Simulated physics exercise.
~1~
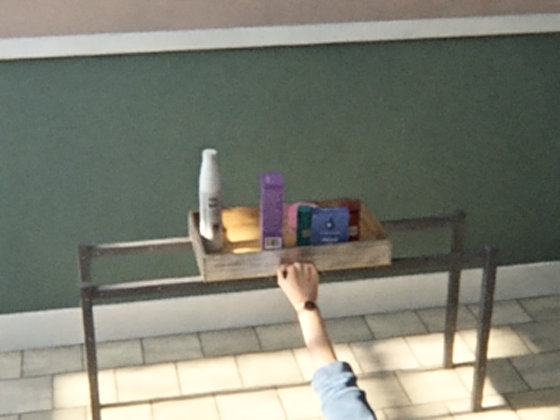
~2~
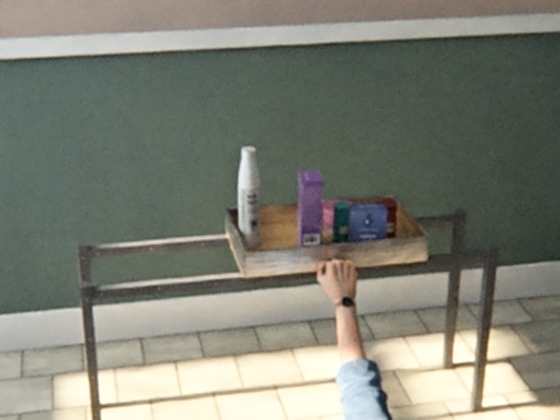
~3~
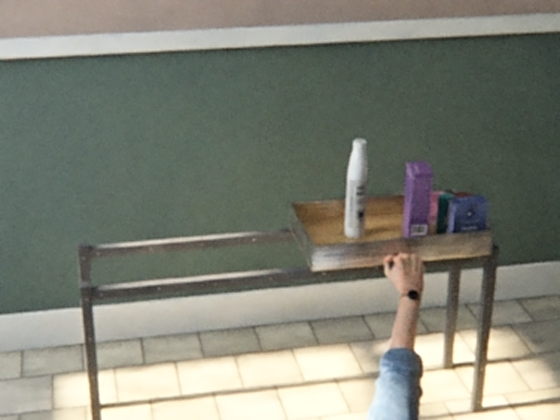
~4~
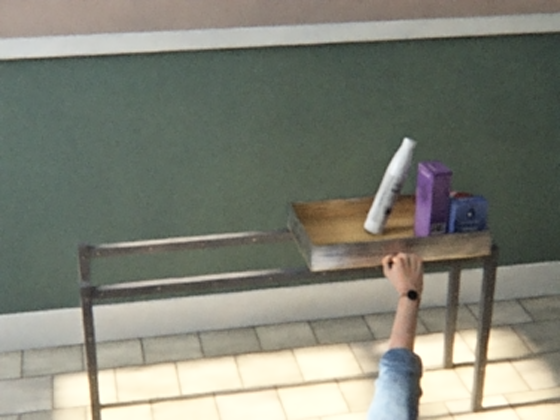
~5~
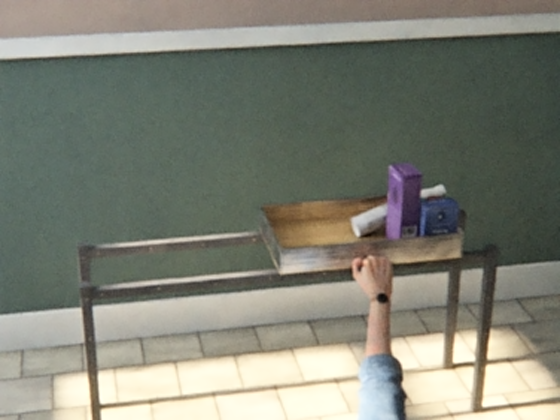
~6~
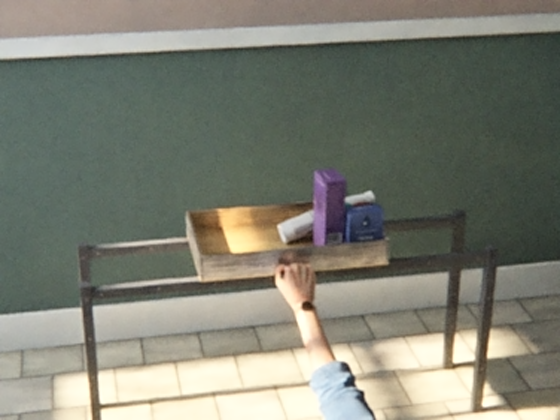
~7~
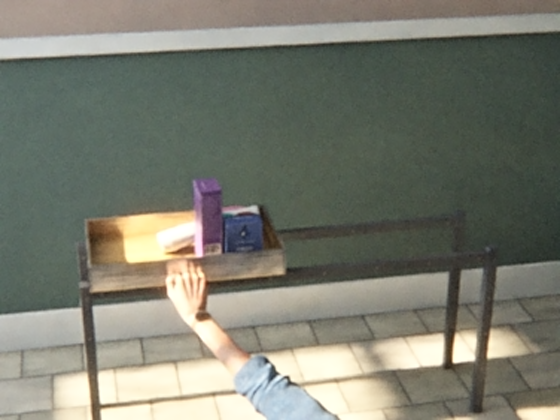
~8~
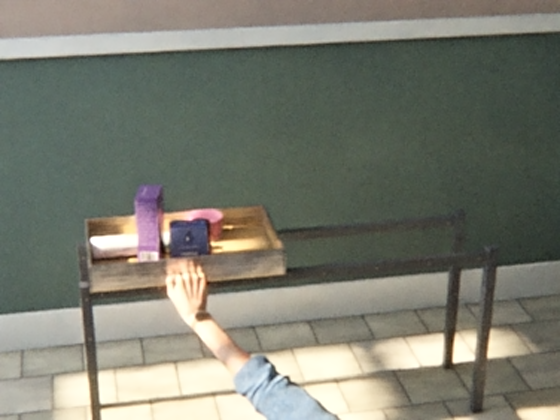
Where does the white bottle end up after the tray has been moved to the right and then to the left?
The white bottle stays aboard the tray, lying on its side toward the left end near the purple carton.
We see a hand slide a wooden tray of containers right along a metal rack, where the white bottle topples behind the purple carton. The hand then moves the tray to the left end, and the items slide left, the bottle lying inside and the carton still upright.
